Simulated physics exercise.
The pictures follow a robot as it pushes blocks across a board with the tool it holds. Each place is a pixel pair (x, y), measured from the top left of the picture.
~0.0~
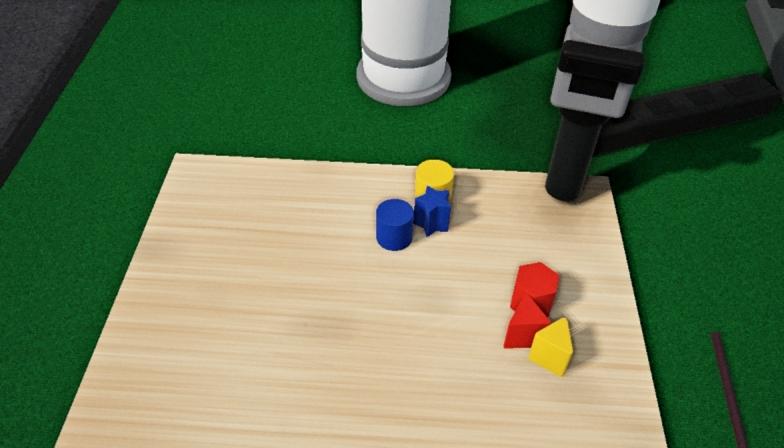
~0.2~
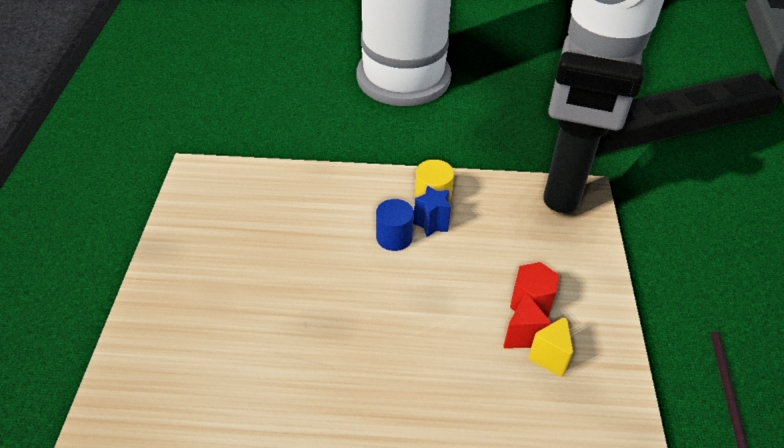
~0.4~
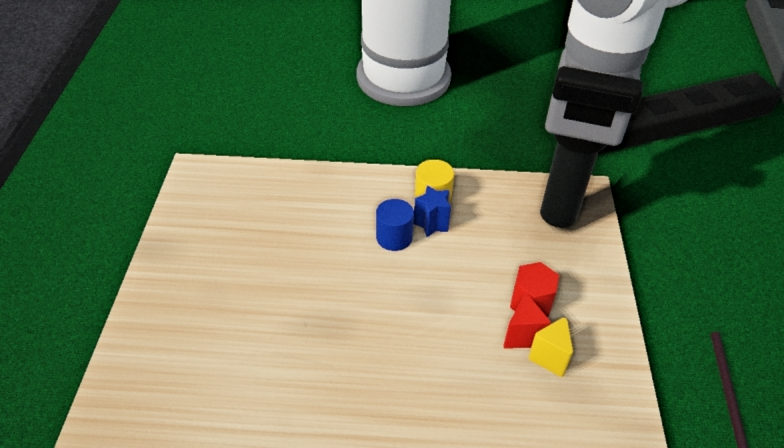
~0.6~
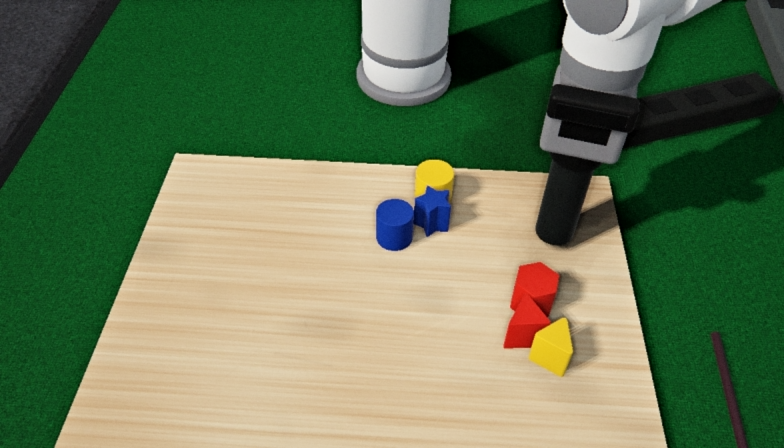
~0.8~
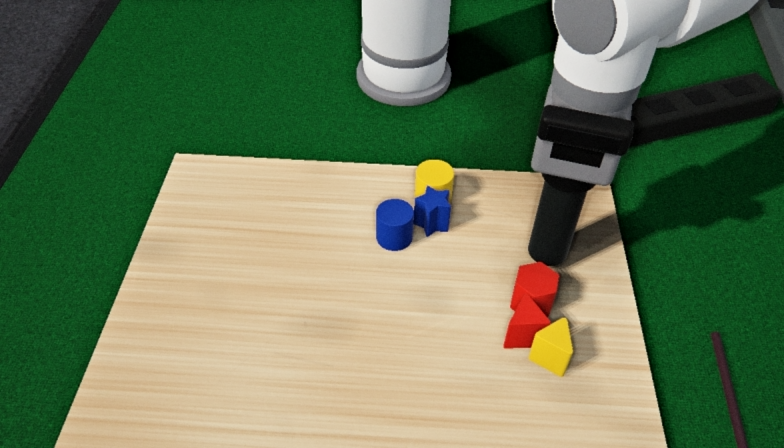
We see a robot arm's black cylindrical tool move down and slightly left over a wooden board, drawing close to a red hexagon beside a red triangle and a yellow block, while all the blocks, including the blue ones, stay still.
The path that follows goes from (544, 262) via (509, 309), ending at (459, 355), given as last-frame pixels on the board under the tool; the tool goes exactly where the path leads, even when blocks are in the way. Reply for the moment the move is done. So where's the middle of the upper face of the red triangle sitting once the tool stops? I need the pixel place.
At (530, 383).
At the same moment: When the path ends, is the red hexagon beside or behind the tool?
That would be a yes.
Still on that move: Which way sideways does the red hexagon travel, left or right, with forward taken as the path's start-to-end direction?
It heads left.
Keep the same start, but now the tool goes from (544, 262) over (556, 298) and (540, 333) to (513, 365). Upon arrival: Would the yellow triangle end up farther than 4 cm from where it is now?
Short answer: No.
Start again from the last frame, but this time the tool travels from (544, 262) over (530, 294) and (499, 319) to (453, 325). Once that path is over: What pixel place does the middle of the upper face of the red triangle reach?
Around (516, 364).
What follows on the original path. One third of the way, tool (523, 284); red triangle (521, 332), turned 35° anticlockwise; red hexagon (528, 304), turned 20° anticlockwise.
Two thirds of the way, tool (497, 318); red triangle (524, 370), turned 75° anticlockwise; red hexagon (516, 338), turned 60° anticlockwise; yellow triangle (559, 339), turned 25° anticlockwise.
At the end, tool (461, 345); red triangle (530, 383), turned 85° anticlockwise; red hexagon (508, 352), turned 90° anticlockwise; yellow triangle (559, 339), turned 25° anticlockwise.
